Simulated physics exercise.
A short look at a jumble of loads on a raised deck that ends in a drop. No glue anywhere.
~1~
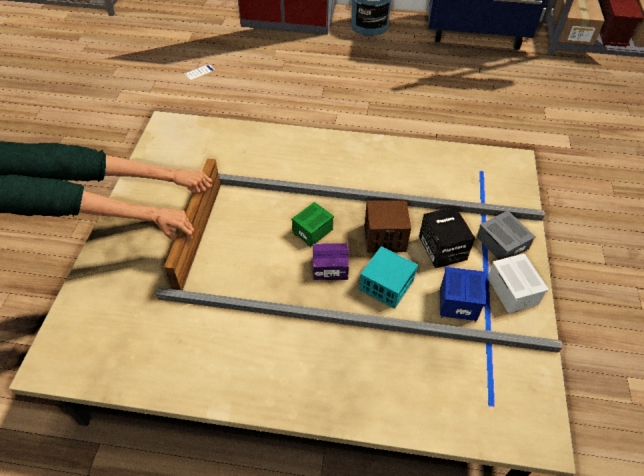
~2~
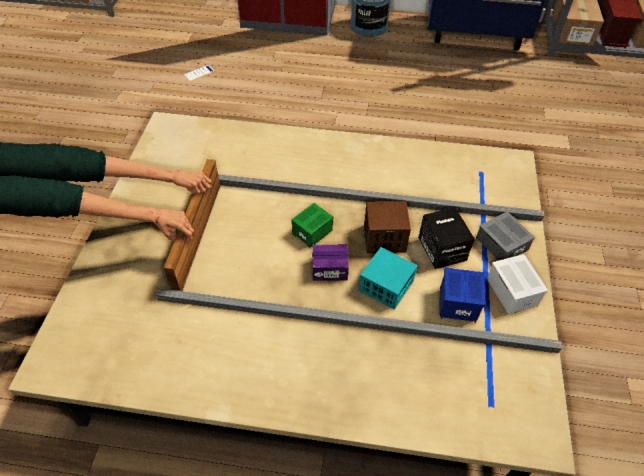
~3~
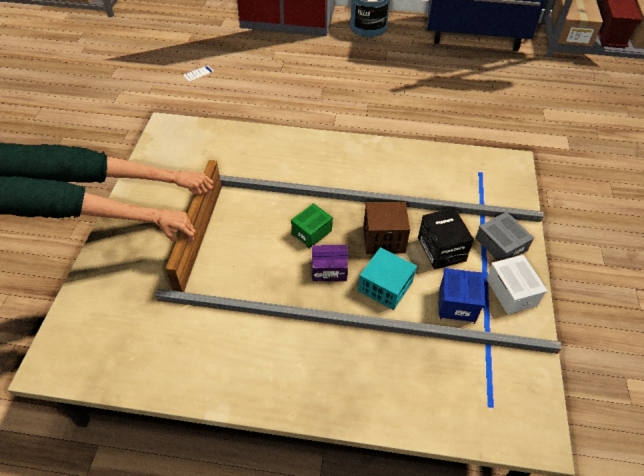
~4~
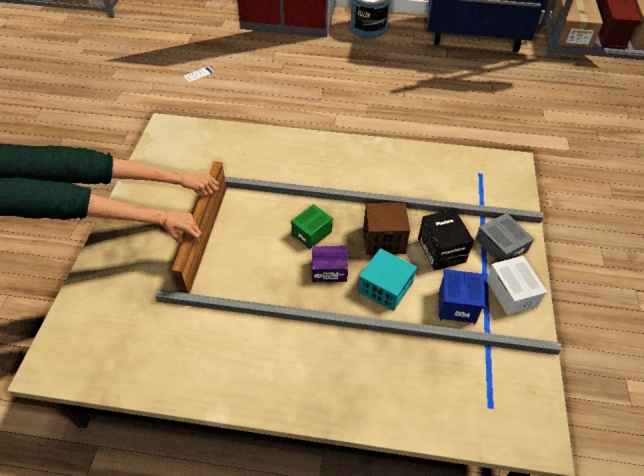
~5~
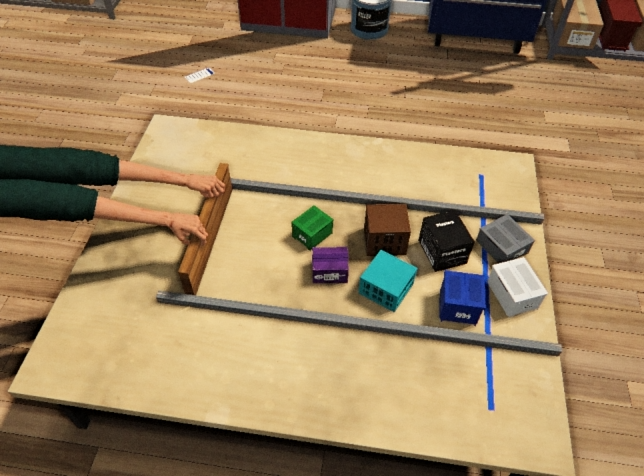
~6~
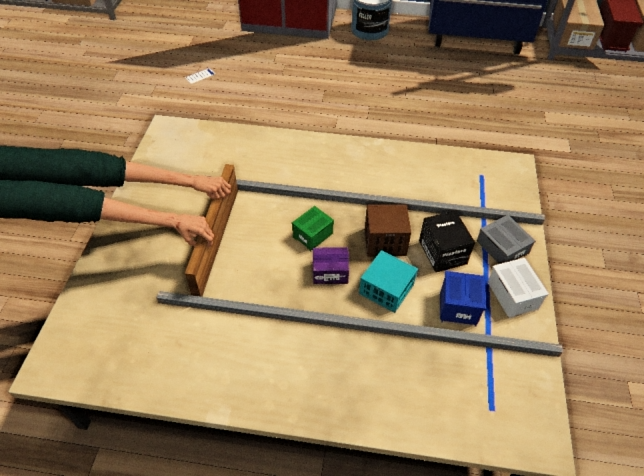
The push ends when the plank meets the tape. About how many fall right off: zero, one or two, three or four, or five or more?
The number that fall off is three or four.
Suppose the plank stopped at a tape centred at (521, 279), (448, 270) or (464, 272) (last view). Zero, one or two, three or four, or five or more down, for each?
One after another: At least five; either one or two; three or four.
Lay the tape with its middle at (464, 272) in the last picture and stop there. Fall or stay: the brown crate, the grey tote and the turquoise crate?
The brown crate is kept, the grey tote comes down, the turquoise crate remains up.
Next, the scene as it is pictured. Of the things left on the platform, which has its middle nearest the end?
It is the turquoise crate.
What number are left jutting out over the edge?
2 of them.
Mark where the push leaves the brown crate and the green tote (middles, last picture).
Near (539, 250) and (501, 245).
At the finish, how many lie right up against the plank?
It touches 2.
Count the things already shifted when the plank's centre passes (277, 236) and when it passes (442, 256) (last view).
First 0, then 8.
Soon after, none off yet; white tote at rest near (516, 288); grey tote at rest near (505, 241); blue tote at rest near (462, 299).
Then, none off yet; white tote moved a little near (526, 288); grey tote moved a little near (517, 240); blue tote moved about its own width near (489, 301).
By the end, the number that fall off is three or four; fallen, black box, blue tote, grey tote and white tote.
